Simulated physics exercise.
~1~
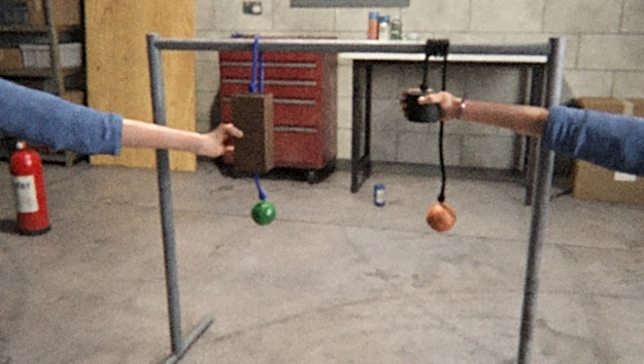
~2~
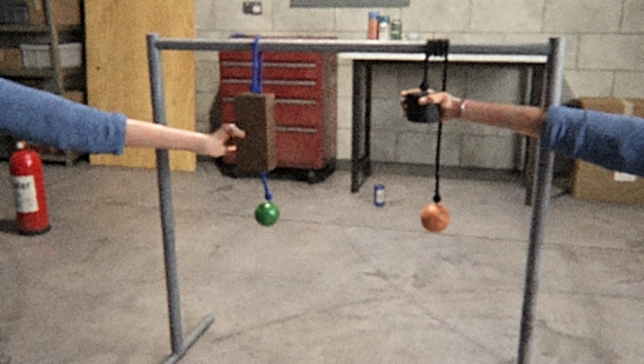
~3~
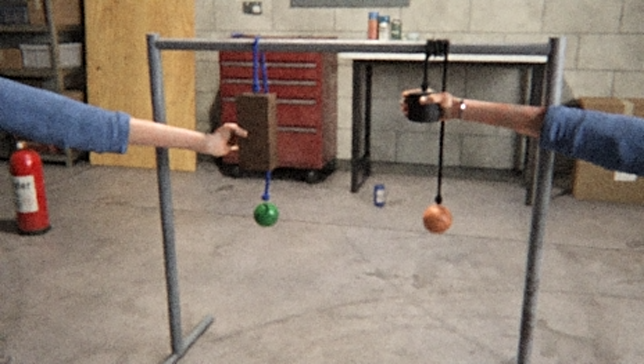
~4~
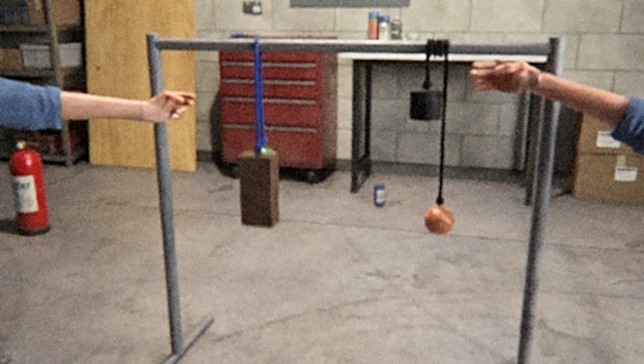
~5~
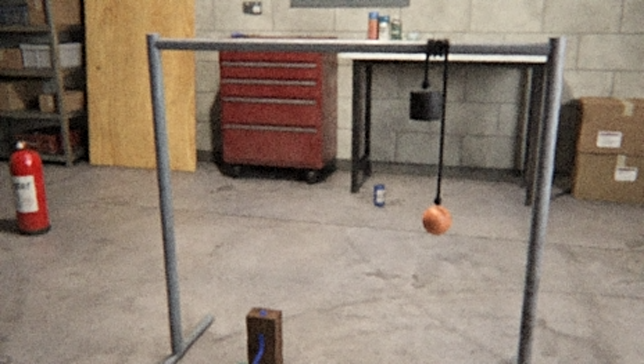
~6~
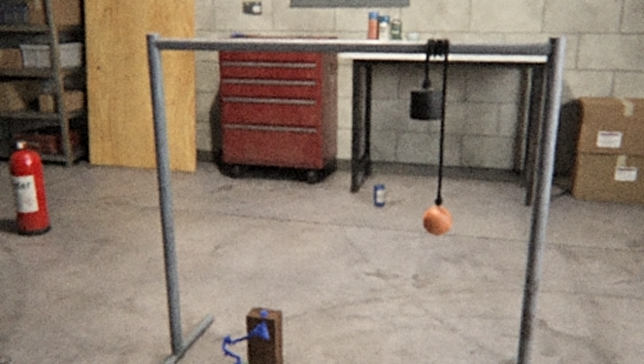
In this clip, two hands hold a brown brick and a dark cylinder roped over a metal rail opposite green and orange balls, then let go; the brick drops to the floor with its blue rope, while the cylinder and orange ball stay hanging.
